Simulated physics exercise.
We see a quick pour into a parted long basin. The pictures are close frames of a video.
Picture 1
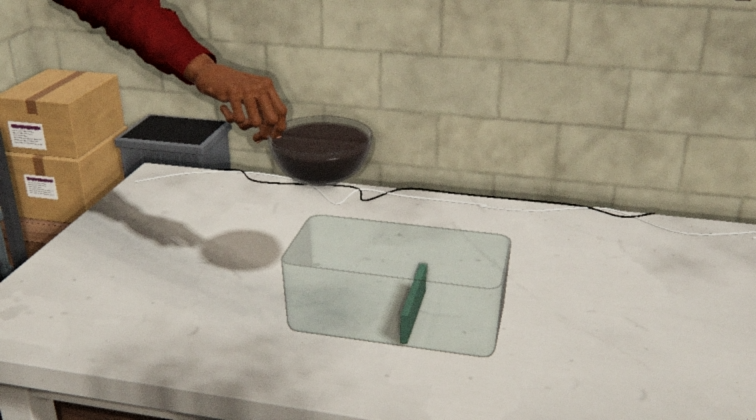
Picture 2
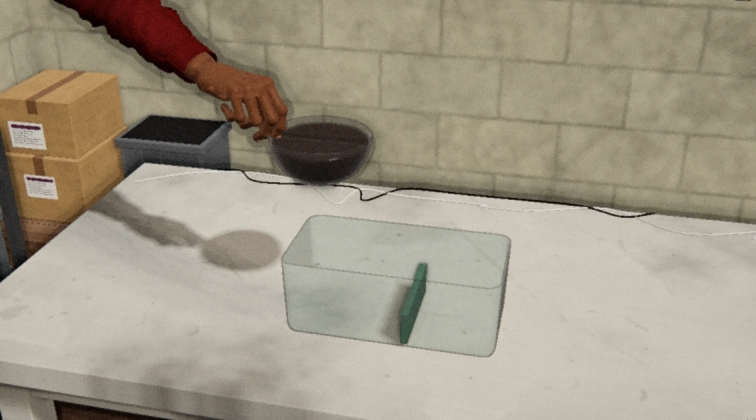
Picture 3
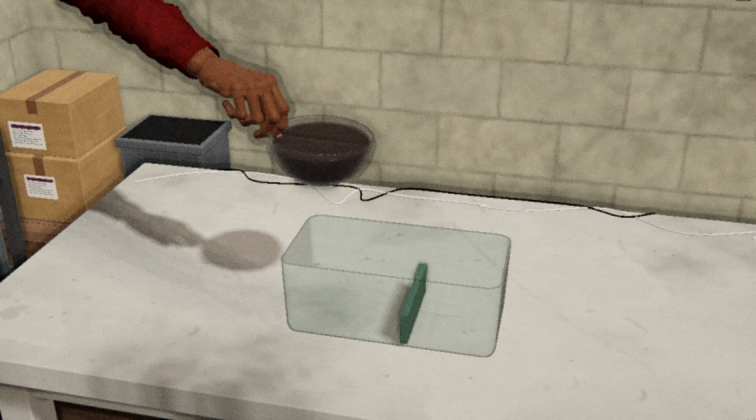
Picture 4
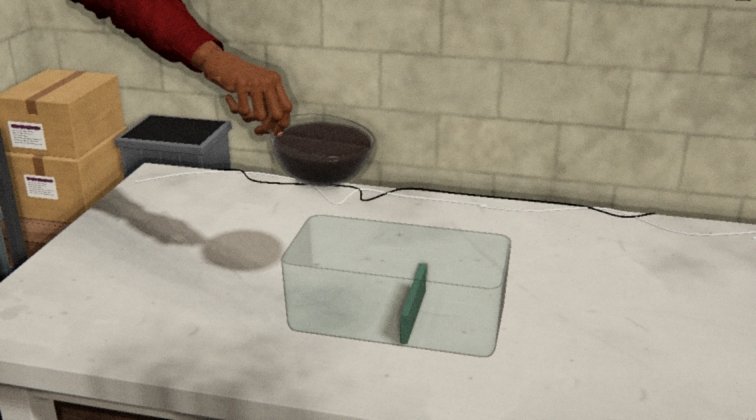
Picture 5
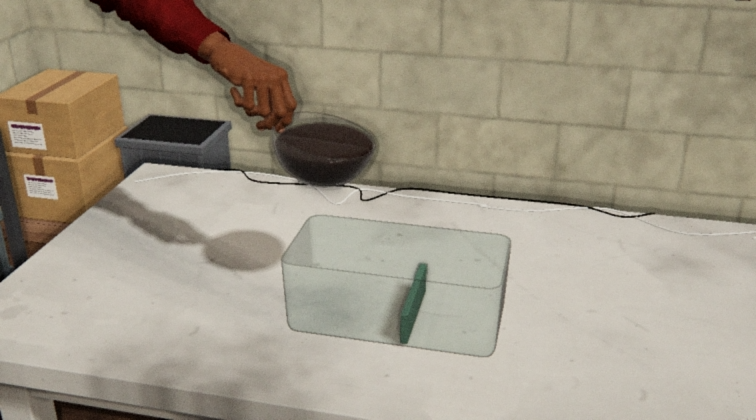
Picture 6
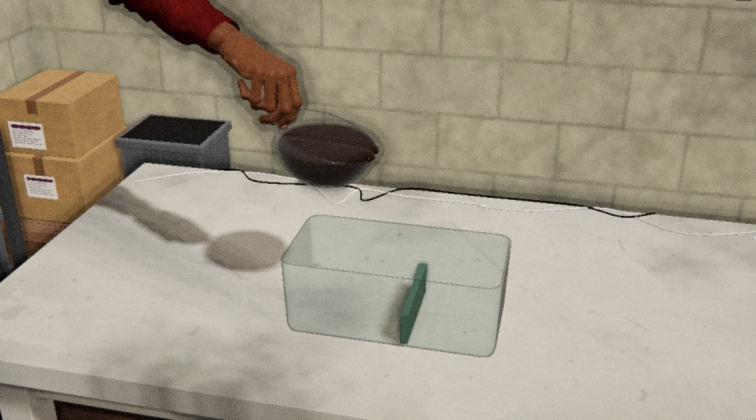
The clip shows a hand holding a clear bowl of dark contents above and behind a clear rectangular basin with a green divider on a white table, then gradually tilting the bowl to the right while the basin stays still.
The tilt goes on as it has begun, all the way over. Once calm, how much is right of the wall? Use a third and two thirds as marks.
It comes to between a third and two thirds.
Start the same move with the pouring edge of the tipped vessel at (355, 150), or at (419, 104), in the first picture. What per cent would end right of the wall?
The first gives 10 %, the second 90 %.
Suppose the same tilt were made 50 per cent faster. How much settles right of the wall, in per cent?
It comes to 30 per cent or so.
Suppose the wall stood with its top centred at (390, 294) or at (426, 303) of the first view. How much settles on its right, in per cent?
The first gives 75 %, the second 25 %.
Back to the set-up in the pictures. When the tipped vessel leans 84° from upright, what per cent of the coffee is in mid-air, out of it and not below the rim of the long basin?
It comes to 40 per cent or so.
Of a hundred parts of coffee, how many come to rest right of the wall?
Some 40 per cent.
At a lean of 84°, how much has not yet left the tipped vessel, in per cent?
About 20 per cent.
A moment on, the tilt is 84° and 18 per cent is still to pour, 14 is left of the wall and 29 right of it.
Next, the tilt is 119° and 0 per cent is still to pour, 56 is left of the wall and 42 right of it.
Then the tilt is 122° and 0 per cent is still to pour, 56 is left of the wall and 42 right of it.
Later the tilt is 122° and 0 per cent is still to pour, 56 is left of the wall and 42 right of it.
At rest 56 per cent lies left of the wall, 42 right of it and 1 outside.
